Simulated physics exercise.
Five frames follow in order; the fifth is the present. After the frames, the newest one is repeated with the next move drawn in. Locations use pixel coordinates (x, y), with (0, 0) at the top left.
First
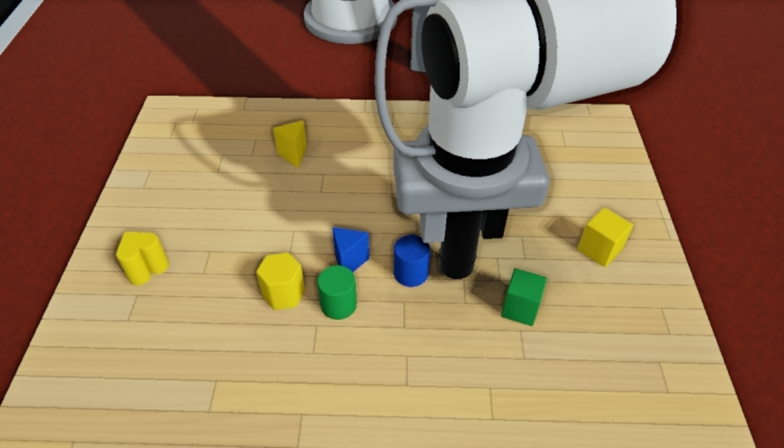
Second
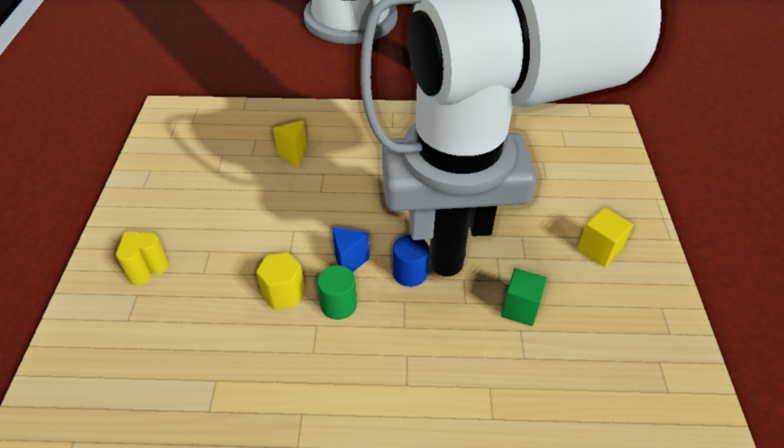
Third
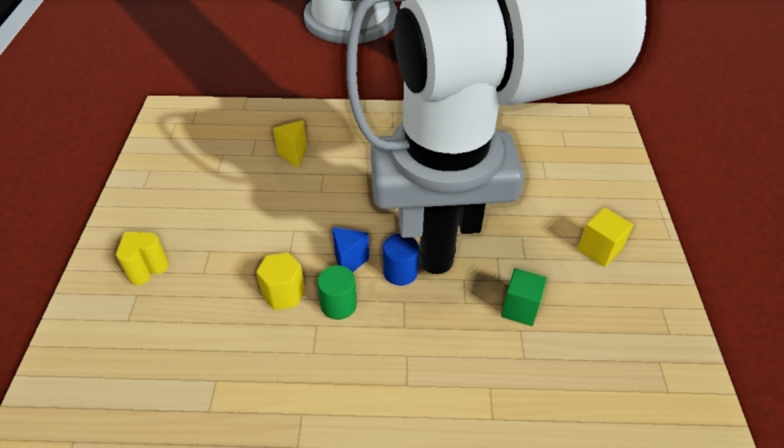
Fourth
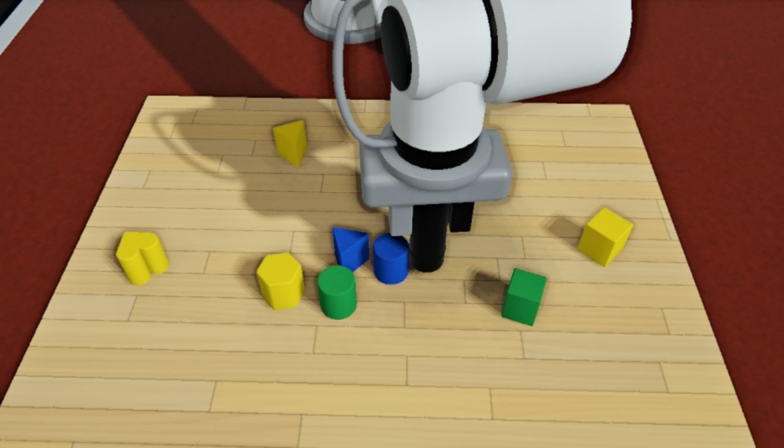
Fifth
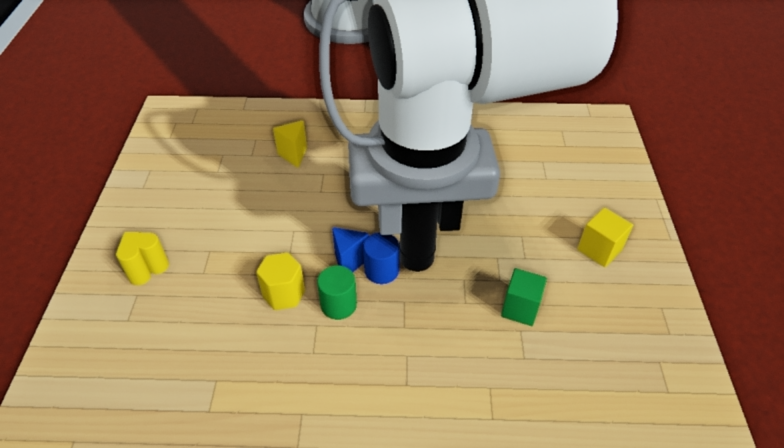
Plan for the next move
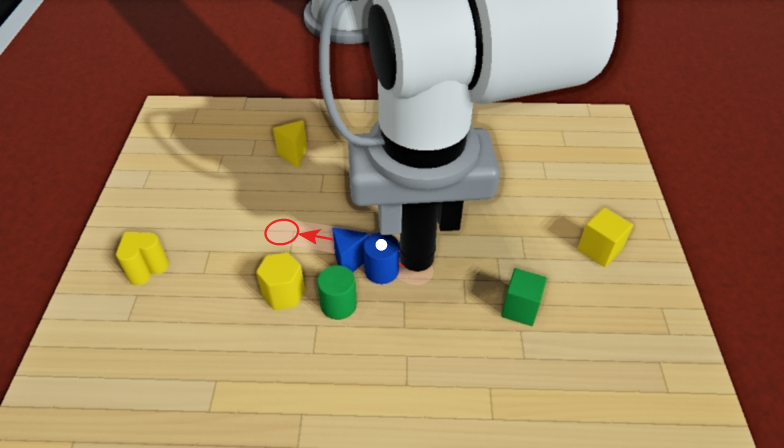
On a light wooden tabletop scattered with yellow, green and blue blocks, a robot arm with a black pusher moves left to the blue cylinder, then pushes it a short way left, up beside the blue triangular block.
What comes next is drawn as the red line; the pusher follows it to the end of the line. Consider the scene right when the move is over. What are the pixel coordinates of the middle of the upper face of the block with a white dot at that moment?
I predict (255, 228).
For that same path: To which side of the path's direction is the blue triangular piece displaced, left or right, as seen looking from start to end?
Left-hand side.
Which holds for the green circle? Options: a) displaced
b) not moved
Correct choice: B.
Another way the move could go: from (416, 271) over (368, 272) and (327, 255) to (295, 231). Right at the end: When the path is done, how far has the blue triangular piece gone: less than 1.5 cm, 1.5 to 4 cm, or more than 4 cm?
I reckon it covers more than 4 cm.
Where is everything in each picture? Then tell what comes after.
Pusher's lower end (456, 267); yellow six-sided block (278, 268); green circle (336, 279); blue triangular piece (347, 238); blue circle (412, 247), in the first picture.
Pusher (446, 264); blocks still, in the second picture.
Pusher (436, 262); blue circle (401, 246), in the third picture.
Pusher (426, 260); blue circle (391, 245), in the fourth picture.
Pusher (417, 259); yellow six-sided block (278, 268); green circle (336, 279); blue triangular piece (347, 238); blue circle (381, 245), in the fifth picture.
Drawn move, from (416, 271) by way of (351, 244) to (282, 232); the dot is on the blue circle.
On the path given first. One third of the way, pusher (372, 240); blue triangular piece (307, 238), turned 45° anticlockwise; blue circle (337, 234).
Two thirds of the way, pusher (326, 226); blue triangular piece (274, 245), turned 90° anticlockwise; blue circle (294, 227).
At the end, pusher (279, 220); yellow six-sided block (276, 271), turned 15° anticlockwise; green circle still; blue triangular piece (255, 251), turned 130° anticlockwise; blue circle (255, 228).
